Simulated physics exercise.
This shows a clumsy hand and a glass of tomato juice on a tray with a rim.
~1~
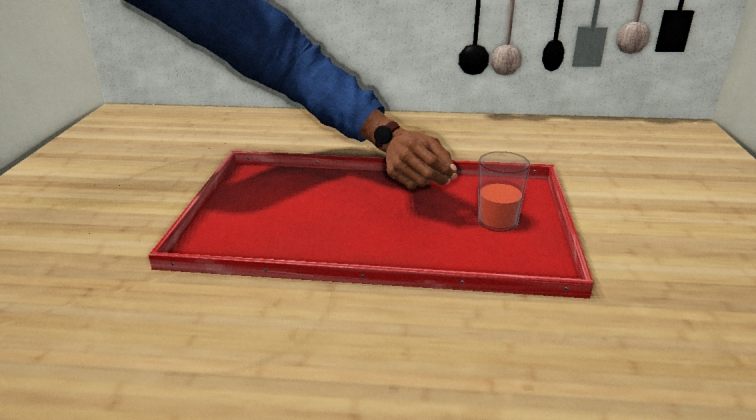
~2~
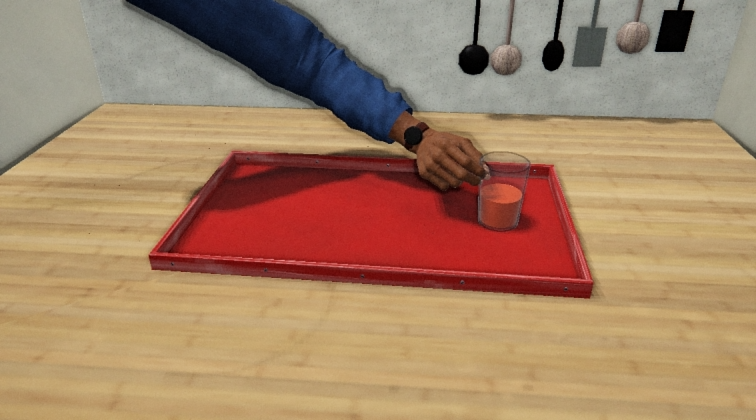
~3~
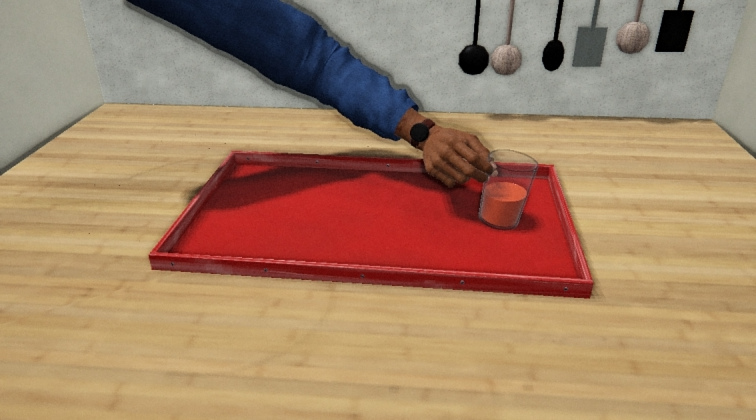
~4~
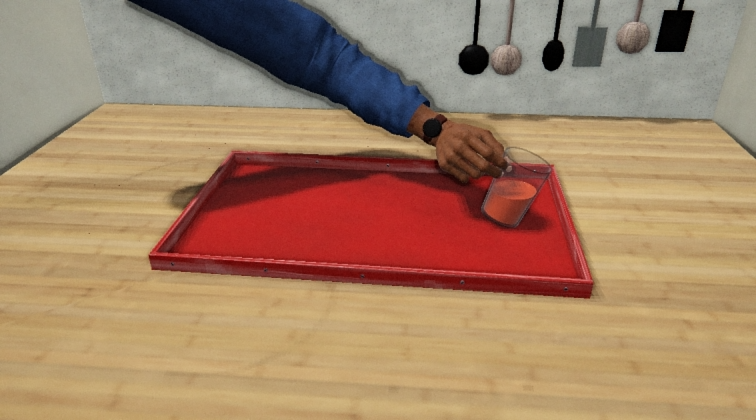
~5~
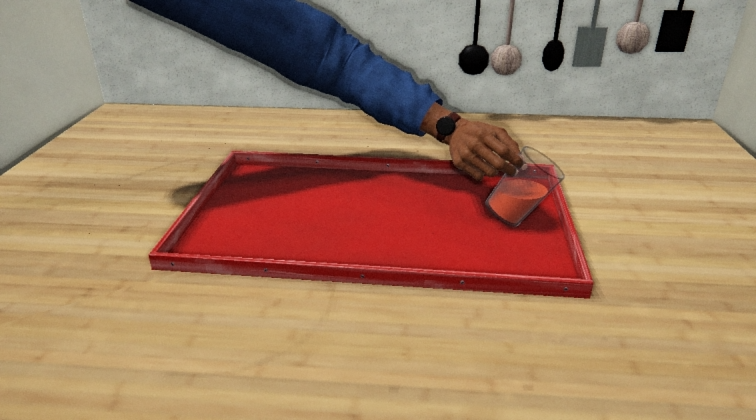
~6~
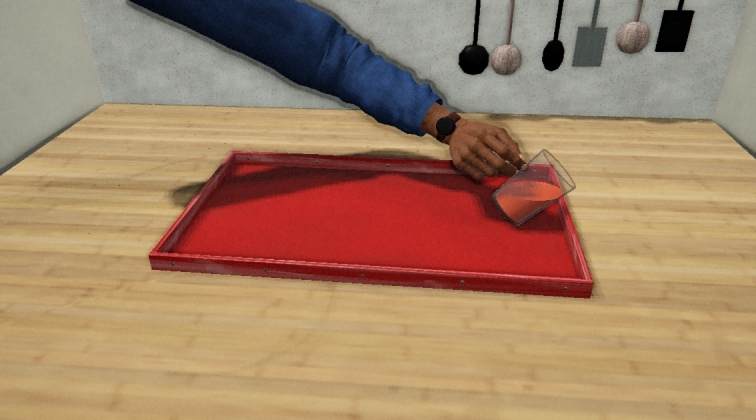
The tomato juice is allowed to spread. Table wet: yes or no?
Yes.
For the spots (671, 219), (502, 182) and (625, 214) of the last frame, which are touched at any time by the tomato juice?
The opening spot comes out in the spill, the second out of the spill, the closing one in the spill.
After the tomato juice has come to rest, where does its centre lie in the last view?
The centre comes to rest around (743, 233).
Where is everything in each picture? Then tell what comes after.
It stands upright; glass (501, 191) about half full; tray (366, 265), in the first picture.
The hand pushes it; glass about half full, surface at (501, 193), in the second picture.
The hand pushes it; glass (506, 188) about half full, in the third picture.
The hand pushes it; glass about half full, surface at (513, 190); tray (366, 265), in the fourth picture.
The hand pushes it; glass (524, 186) tipped 30°, in the fifth picture.
It is falling; glass (533, 189) tipped 45°, in the sixth picture.
Soon after, the glass lies across the rim; the puddle covers about as much as a plate; it is on the top, beyond the rim.
Later, the puddle covers about as much as a tray; it is on the top, beyond the rim.
In the end, the puddle covers about as much as a tray; it is on the top, beyond the rim.
